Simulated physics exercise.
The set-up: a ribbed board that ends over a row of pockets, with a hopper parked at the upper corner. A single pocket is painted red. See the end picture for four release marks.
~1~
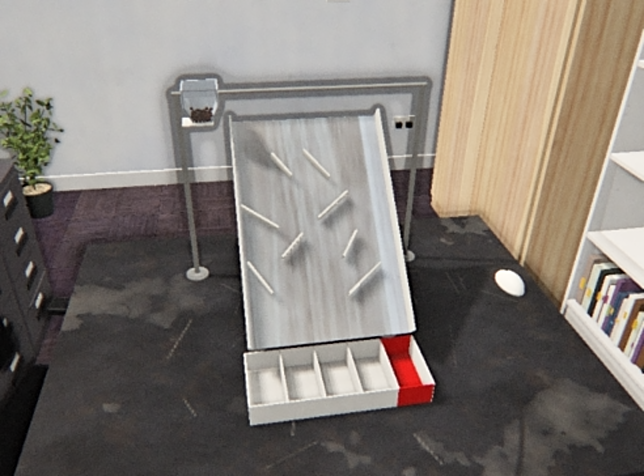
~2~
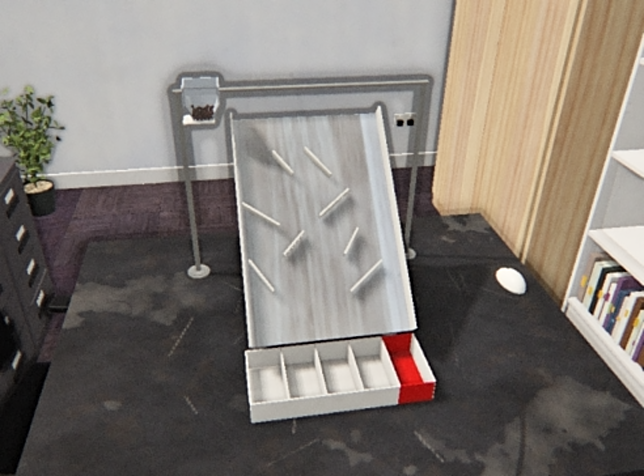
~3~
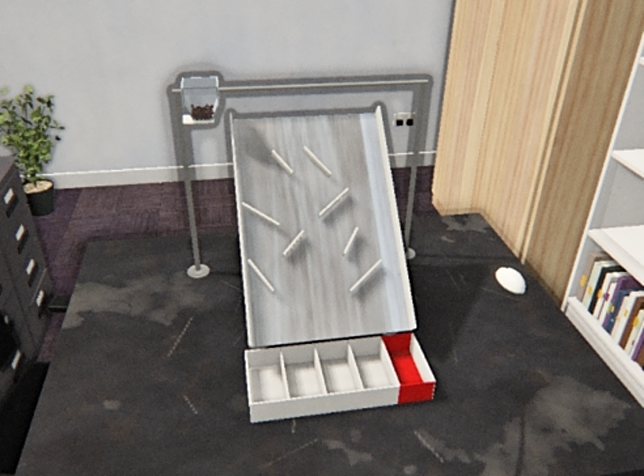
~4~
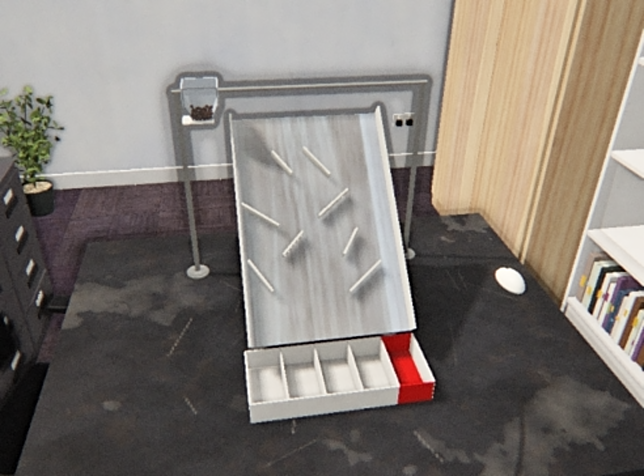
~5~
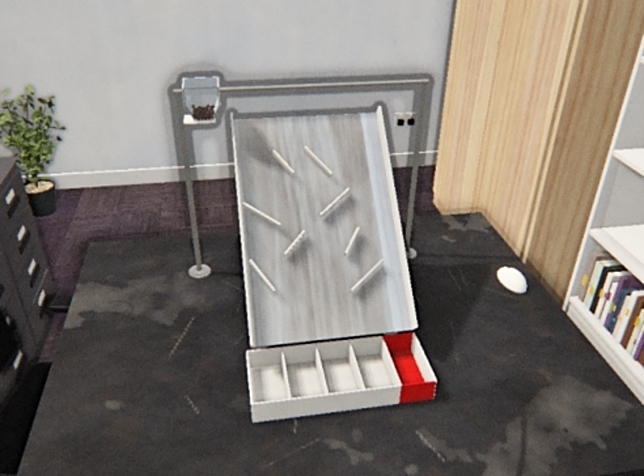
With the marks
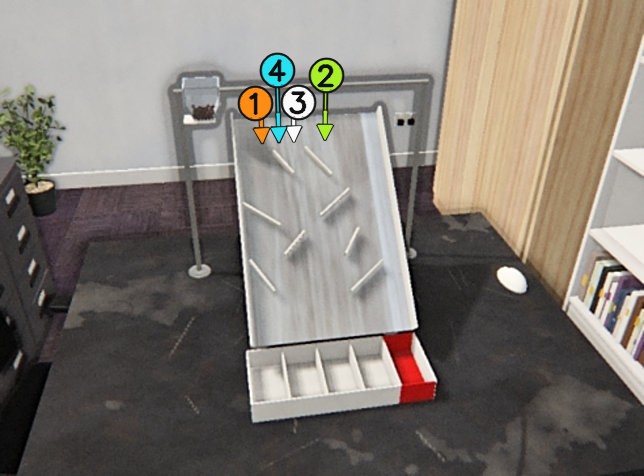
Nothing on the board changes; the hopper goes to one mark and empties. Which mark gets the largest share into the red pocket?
Choose 2.
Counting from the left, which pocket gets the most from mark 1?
The second from the left.
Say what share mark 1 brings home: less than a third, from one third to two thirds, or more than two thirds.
Less than a third.
On the marked copy, mark 1 meets the board at (262, 137); mark 2 meets the board at (325, 134); mark 3 meets the board at (293, 136); mark 4 meets the board at (278, 136).
For mark 1, not one piece in the red pocket, almost all in other pockets, just a few held on the board, about a tenth outside the box.
For mark 2, roughly a quarter in the red pocket, roughly two thirds in other pockets, about a tenth outside the box.
For mark 3, just a few in the red pocket, almost all in other pockets, about a tenth outside the box.
For mark 4, just a few in the red pocket, almost all in other pockets, just a few outside the box.
